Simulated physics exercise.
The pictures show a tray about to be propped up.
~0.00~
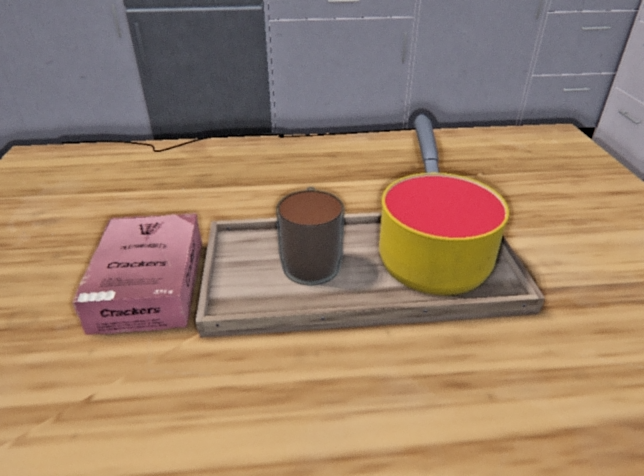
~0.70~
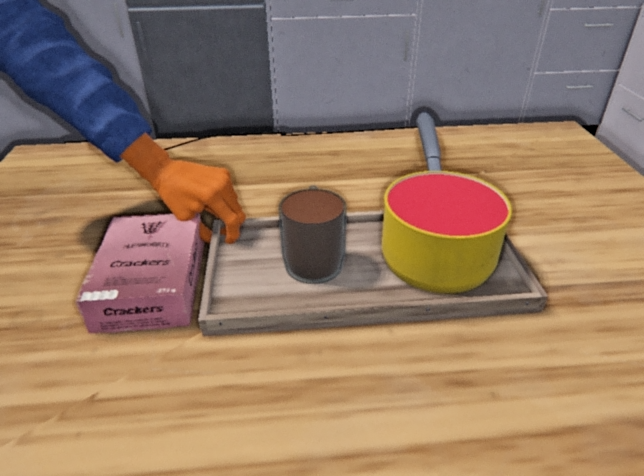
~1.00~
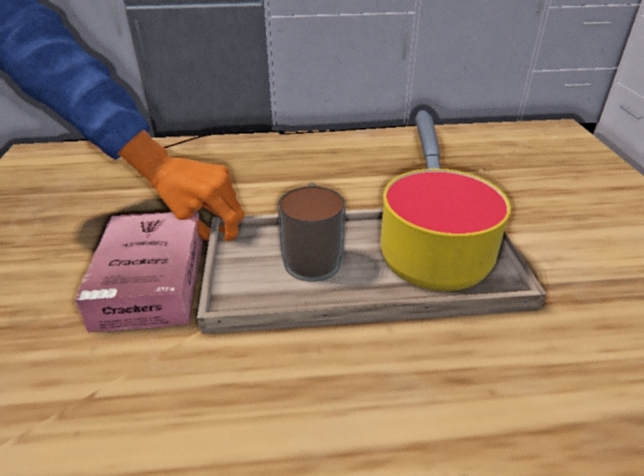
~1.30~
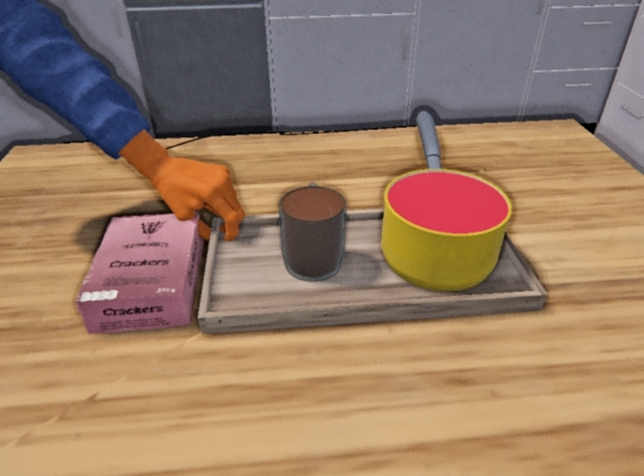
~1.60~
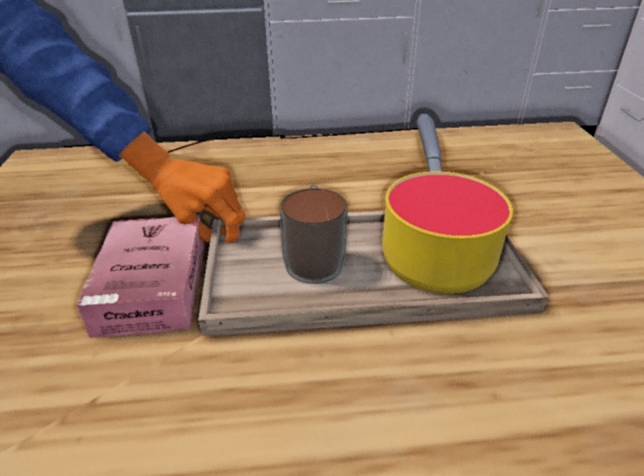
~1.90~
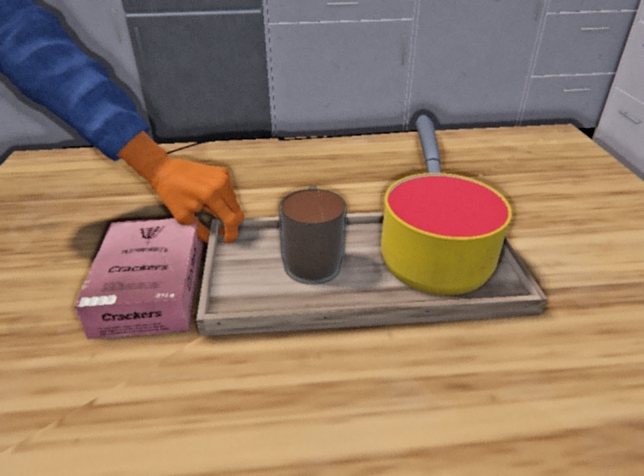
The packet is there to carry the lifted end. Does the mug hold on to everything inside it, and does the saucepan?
Outcome: Mug: Some gets out. Saucepan: Some gets out.
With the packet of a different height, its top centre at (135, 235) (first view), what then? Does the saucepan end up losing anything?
Drips over.
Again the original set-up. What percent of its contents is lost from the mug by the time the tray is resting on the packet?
Around 4 per cent.
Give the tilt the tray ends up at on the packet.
It settles at an angle of roughly 8 degrees.
After 2.6 s, the tray slopes by about 5°; mug, some has gone over its rim; saucepan, some has gone over its rim.
After 3.4 s, the tray slopes by about 10°; mug, some has gone over its rim; saucepan, some has gone over its rim.
After 4.6 s, the tray slopes by about 8°, resting on the packet; mug, some has gone over its rim; saucepan, some has gone over its rim.
